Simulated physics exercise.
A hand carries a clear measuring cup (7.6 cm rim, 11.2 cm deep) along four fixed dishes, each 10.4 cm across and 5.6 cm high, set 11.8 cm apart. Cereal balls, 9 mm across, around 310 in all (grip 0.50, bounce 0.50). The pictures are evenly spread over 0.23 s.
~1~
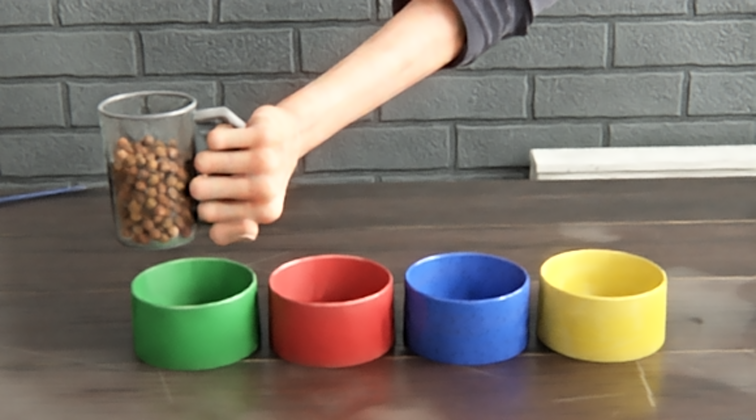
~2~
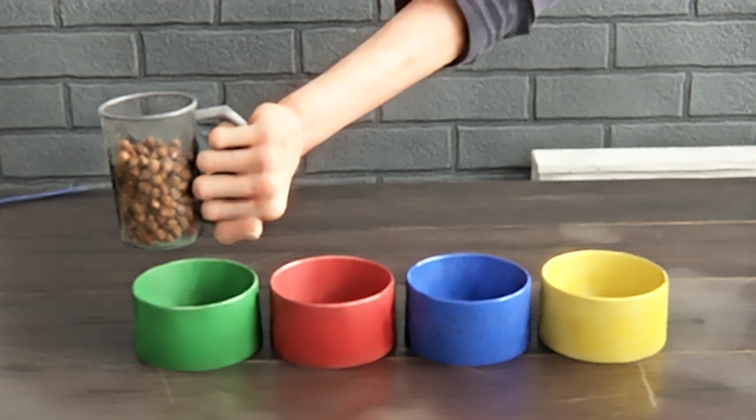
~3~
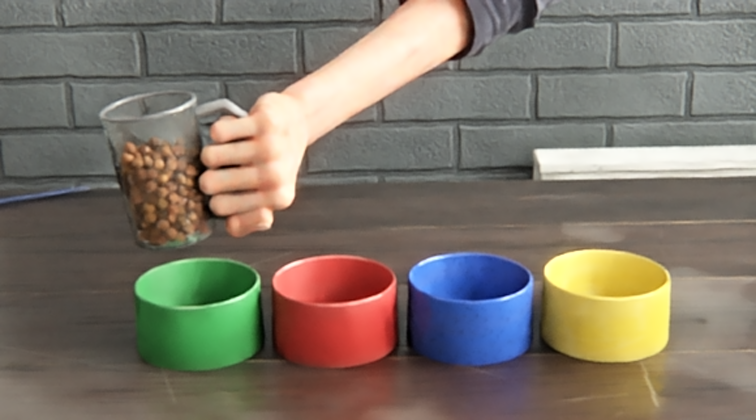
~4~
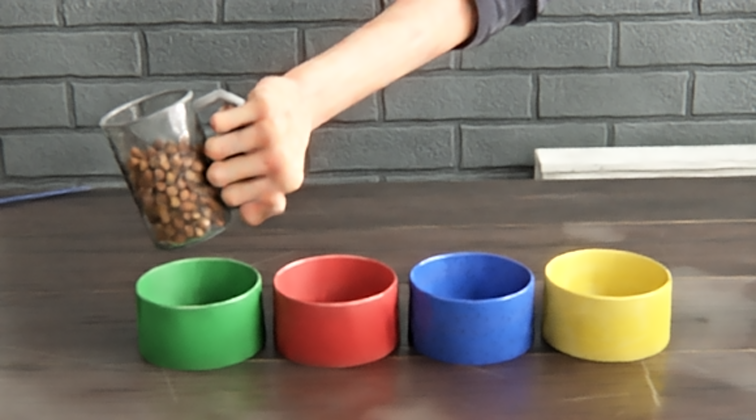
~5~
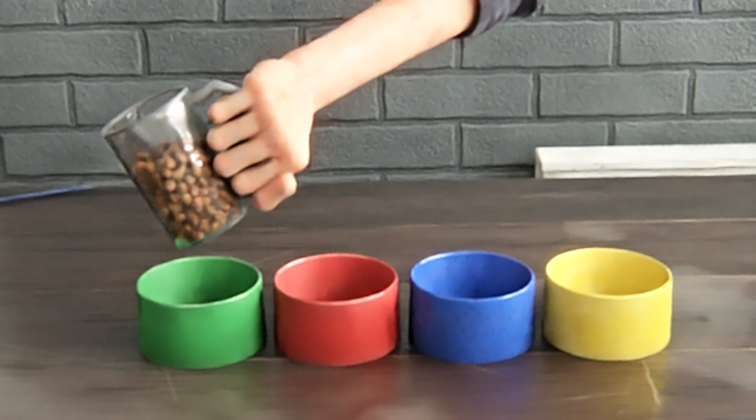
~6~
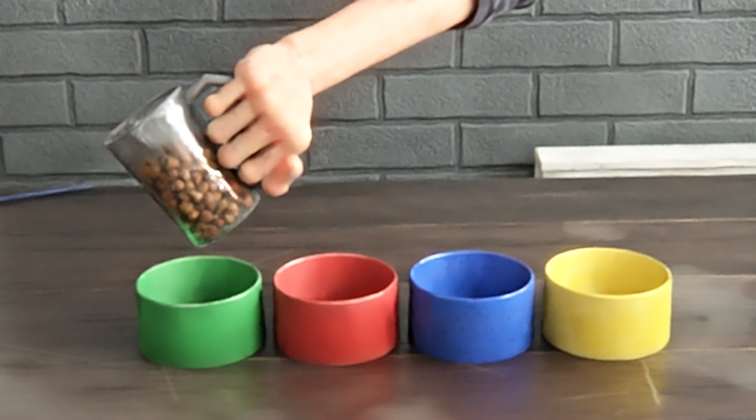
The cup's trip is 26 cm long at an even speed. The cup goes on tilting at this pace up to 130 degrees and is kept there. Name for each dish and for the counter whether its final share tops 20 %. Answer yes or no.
Red dish: No; blue dish: No; green dish: Yes; yellow dish: No; on the counter: No.
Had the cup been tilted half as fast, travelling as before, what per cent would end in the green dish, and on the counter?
Green 0; counter 10.
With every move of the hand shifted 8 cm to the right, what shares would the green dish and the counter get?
Then: Green 0, counter 0.
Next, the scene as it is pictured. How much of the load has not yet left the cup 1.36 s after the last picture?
About 0 per cent.
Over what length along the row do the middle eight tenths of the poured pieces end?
About 6 cm.
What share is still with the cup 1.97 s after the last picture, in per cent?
About 0 per cent.
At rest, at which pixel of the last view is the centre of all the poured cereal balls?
Around (209, 315).
Then, 0.82 s after the last picture, tilt 130 degrees; cup holds 0 %, green 95 %.
Then, 1.36 s after the last picture, tilt 130 degrees; cup holds 0 %, green 95 %.
Then, 1.97 s after the last picture, tilt 130 degrees; cup holds 0 %, green 95 %.
In the end, red 0 %, blue 0 %, green 95 %, yellow 0 %, counter 5 %.
